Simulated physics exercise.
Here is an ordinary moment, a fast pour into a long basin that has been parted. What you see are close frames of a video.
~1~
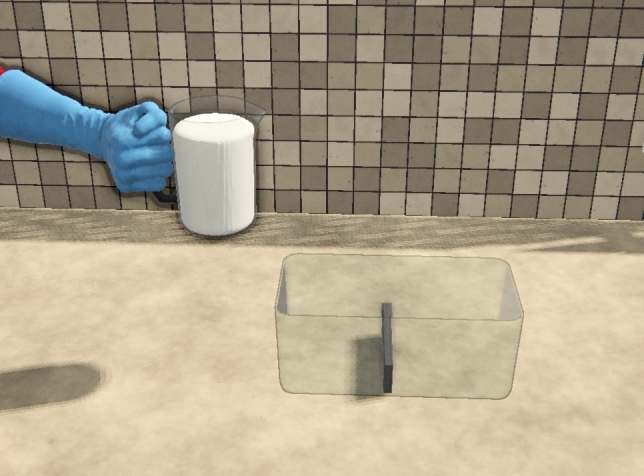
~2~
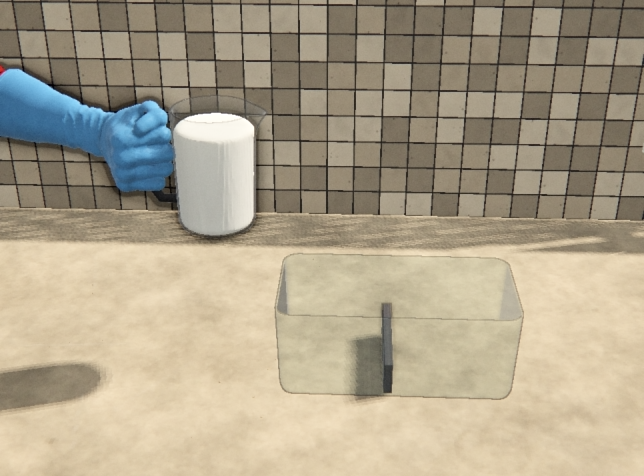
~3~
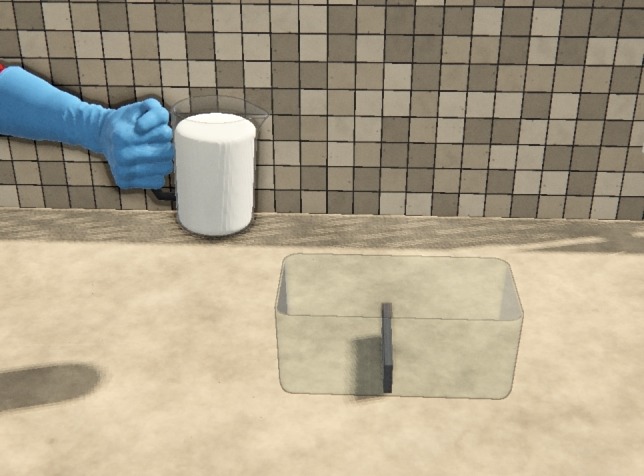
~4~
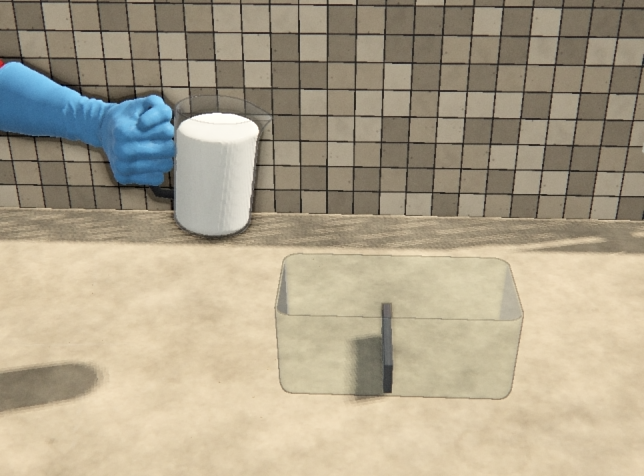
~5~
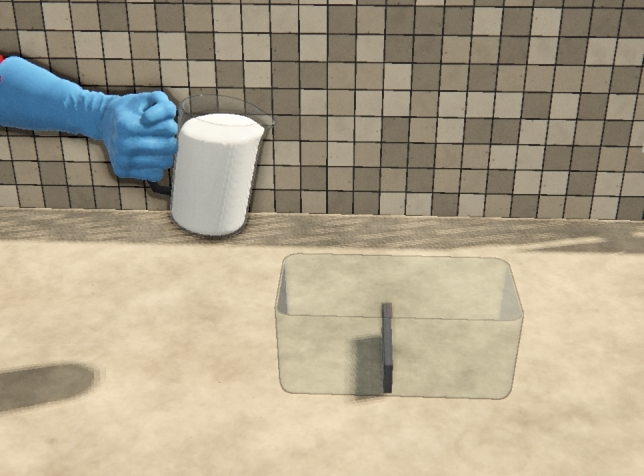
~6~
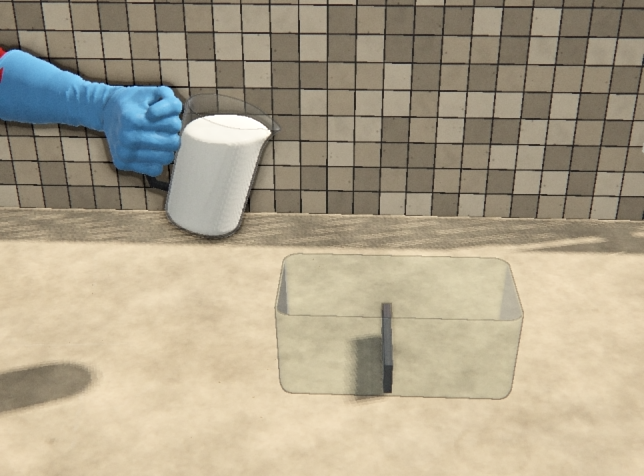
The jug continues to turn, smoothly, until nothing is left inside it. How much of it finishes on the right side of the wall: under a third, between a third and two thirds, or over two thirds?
The share right of the wall ends up below a third.
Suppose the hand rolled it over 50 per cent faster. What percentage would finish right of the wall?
Roughly 10 in a hundred.
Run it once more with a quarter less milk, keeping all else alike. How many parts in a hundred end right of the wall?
It works out near 5 percent.
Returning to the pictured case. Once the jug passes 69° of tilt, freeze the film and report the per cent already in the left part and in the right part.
Split is about 5 % to the left and 0 % to the right.
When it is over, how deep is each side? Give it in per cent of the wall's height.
On the left it sits near 80, while on the right it sits near 10.
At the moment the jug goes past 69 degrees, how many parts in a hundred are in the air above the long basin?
It comes to 15 per cent or so.
A moment on, the tilt is 69° and 84 per cent is still to pour, 4 is left of the wall and 0 right of it.
Next, the tilt is 101° and 34 per cent is still to pour, 42 is left of the wall and 1 right of it.
Then the tilt is 109° and 2 per cent is still to pour, 85 is left of the wall and 5 right of it.
Later the tilt is 109° and 0 per cent is still to pour, 88 is left of the wall and 8 right of it.
In the end 88 per cent lies left of the wall, 8 right of it and 3 outside.
